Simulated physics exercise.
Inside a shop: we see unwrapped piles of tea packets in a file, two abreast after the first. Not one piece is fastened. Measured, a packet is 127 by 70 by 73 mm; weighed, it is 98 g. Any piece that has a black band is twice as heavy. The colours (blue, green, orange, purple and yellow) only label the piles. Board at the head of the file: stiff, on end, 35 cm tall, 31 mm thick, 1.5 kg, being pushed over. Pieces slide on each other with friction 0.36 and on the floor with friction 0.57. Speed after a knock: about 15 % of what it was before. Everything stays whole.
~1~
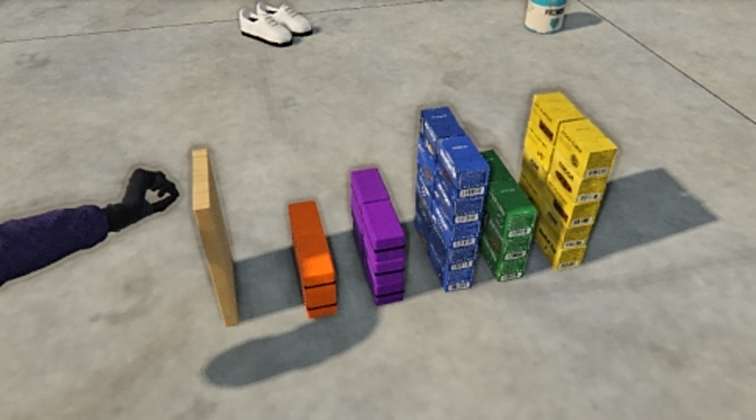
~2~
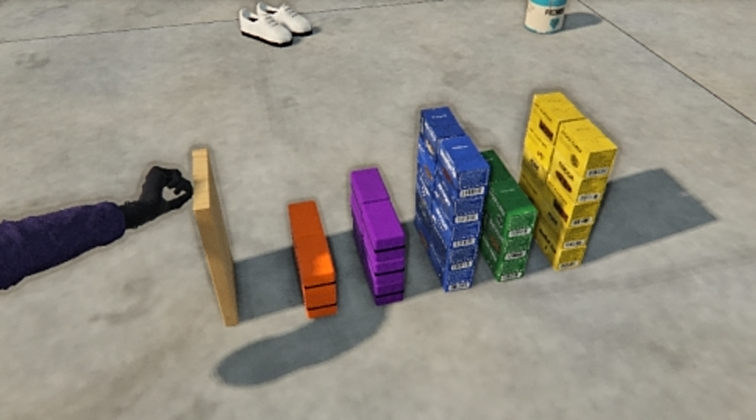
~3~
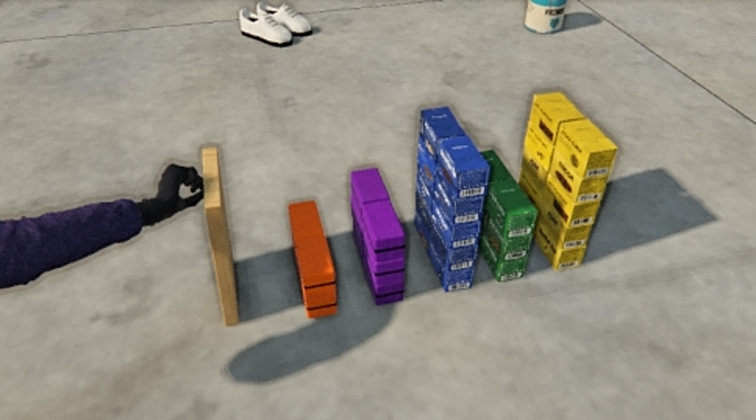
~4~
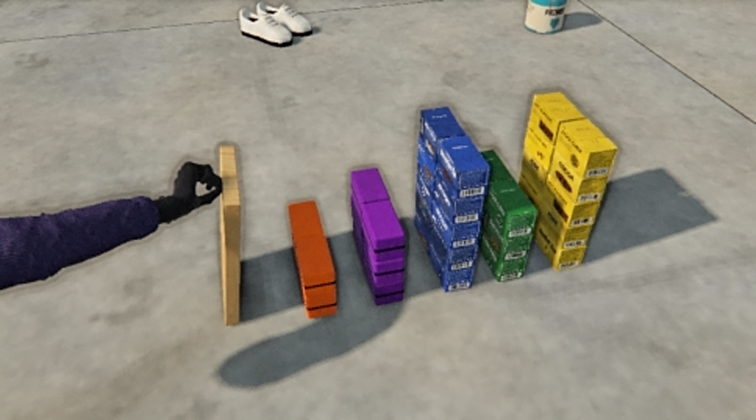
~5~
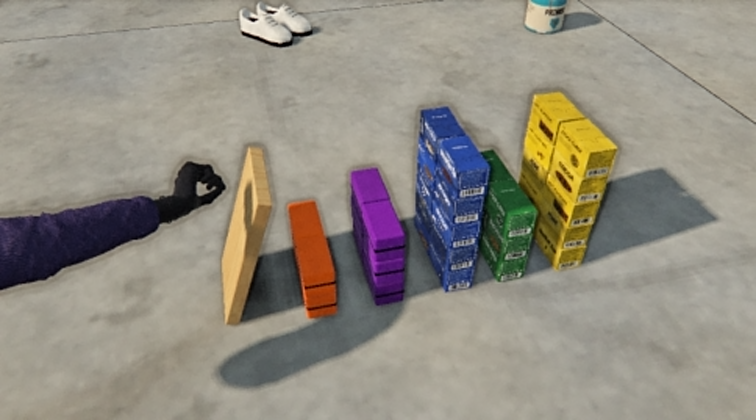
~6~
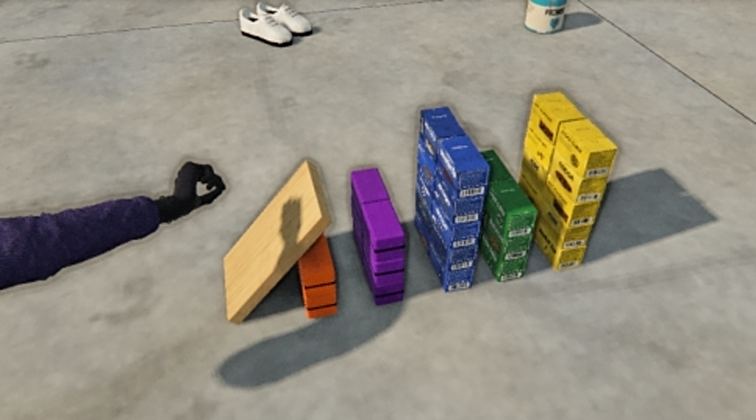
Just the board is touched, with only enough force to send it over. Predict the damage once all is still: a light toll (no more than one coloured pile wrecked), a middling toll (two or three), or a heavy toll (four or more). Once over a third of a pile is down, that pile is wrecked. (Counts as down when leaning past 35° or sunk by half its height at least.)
A light toll.
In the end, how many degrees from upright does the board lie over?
I'd say it's close to 65° from upright.
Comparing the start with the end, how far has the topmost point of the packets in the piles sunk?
Around 0 centimetres.
Then, 0.24 s past the last view, board 52° from upright; none of the 36 packets down, 4 disturbed; top orange packet 7° from how it stood.
Then, 0.42 s past the last view, board 62° from upright; none of the 36 packets down, 6 disturbed; top orange packet 33° from how it stood.
In the end, board 63° from upright; 3 of the 36 packets down; top orange packet 37° from how it stood; top purple packet 8 mm from its place. Wrecked, orange. From the last view, middles, top orange packet near (357, 264), top purple packet near (386, 229).
